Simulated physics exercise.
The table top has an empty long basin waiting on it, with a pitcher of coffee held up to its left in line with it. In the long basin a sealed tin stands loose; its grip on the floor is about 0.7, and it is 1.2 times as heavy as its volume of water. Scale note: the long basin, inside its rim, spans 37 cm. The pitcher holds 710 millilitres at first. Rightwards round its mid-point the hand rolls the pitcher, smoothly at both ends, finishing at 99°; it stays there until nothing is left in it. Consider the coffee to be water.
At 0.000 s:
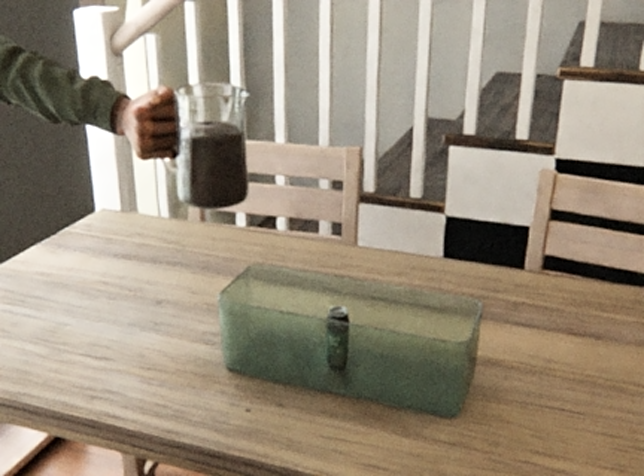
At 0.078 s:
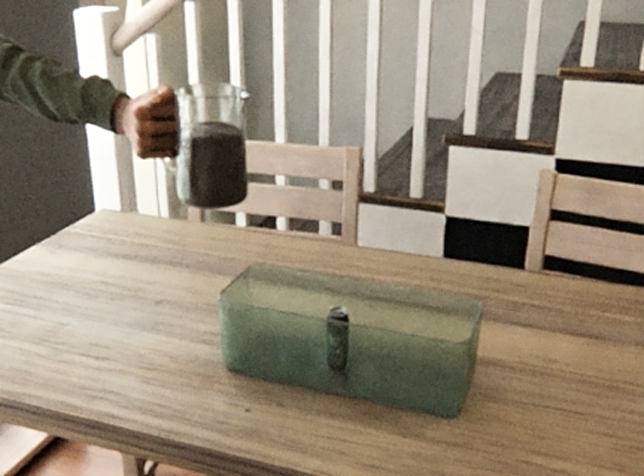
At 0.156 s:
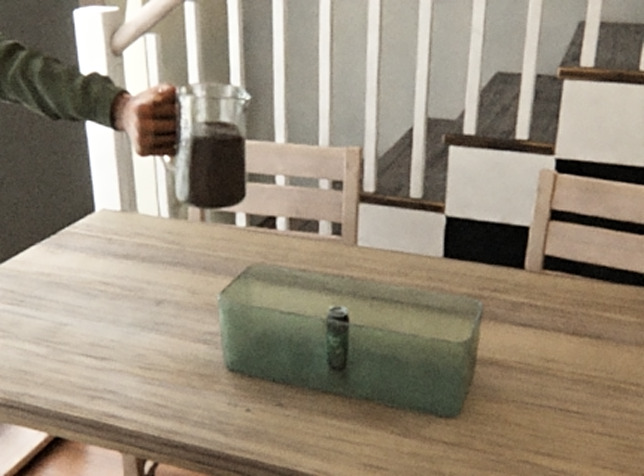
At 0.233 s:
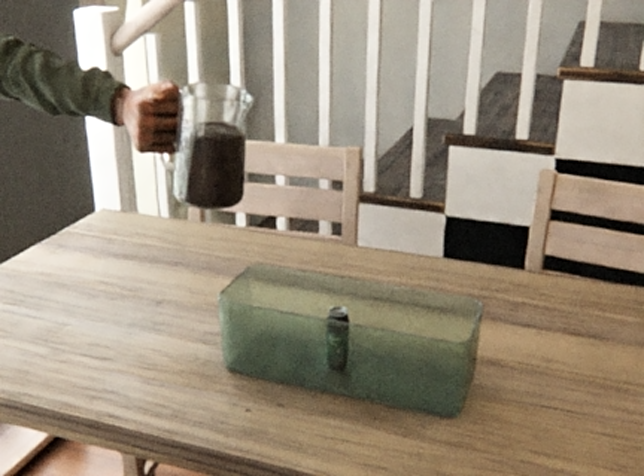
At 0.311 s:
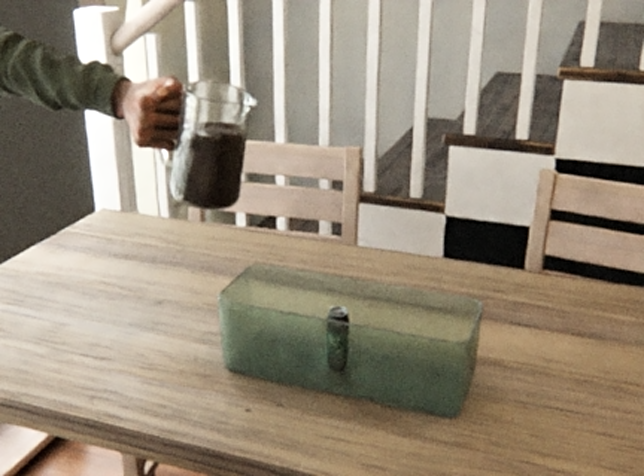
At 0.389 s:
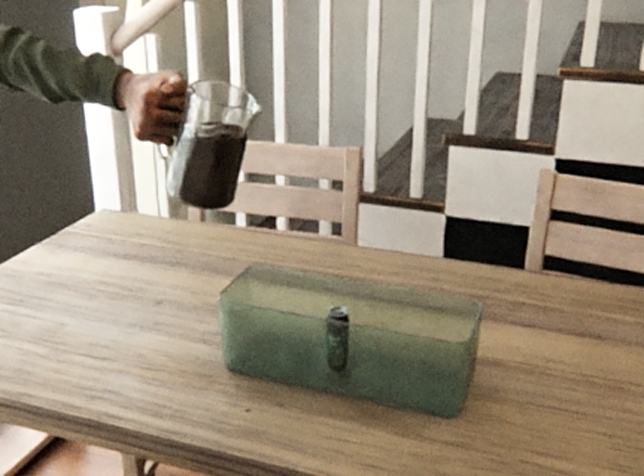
A wooden dining table stands before a white-railed staircase with black and white panels and pale wooden chairs, seen from slightly above by a still camera. An empty, translucent green long basin sits on the table with a small dark tin at its middle, while a hand in a dark green sleeve holds a clear pitcher of dark coffee at upper left. The hand slowly tilts the pitcher slightly rightwards, and the coffee's surface stays level inside.
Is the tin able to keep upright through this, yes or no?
No, it topples.
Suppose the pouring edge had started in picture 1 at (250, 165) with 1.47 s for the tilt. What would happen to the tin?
Then it stays on its base.
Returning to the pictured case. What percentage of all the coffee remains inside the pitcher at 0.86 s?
98 %.
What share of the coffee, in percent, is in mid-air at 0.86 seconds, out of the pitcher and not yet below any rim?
I'd put it at about 2 percent.
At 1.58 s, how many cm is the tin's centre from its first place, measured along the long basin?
Close to 8 cm.
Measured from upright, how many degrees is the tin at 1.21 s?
Tilt: Around 0°.
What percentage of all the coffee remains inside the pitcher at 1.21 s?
Roughly 64 percent remains.
Then, 0.86 s in, the tilt is 63° and 98 per cent is still to pour; the tin stands where it began.
Then, 1.21 s in, the tilt is 92° and 63 per cent is still to pour; the tin stands where it began.
Then, 1.58 s in, the tilt is 99° and 18 per cent is still to pour; the tin lies on its side.
Then, 1.97 s in, the tilt is 99° and 3 per cent is still to pour; the tin lies on its side.
Finally, the tin lies on its side.
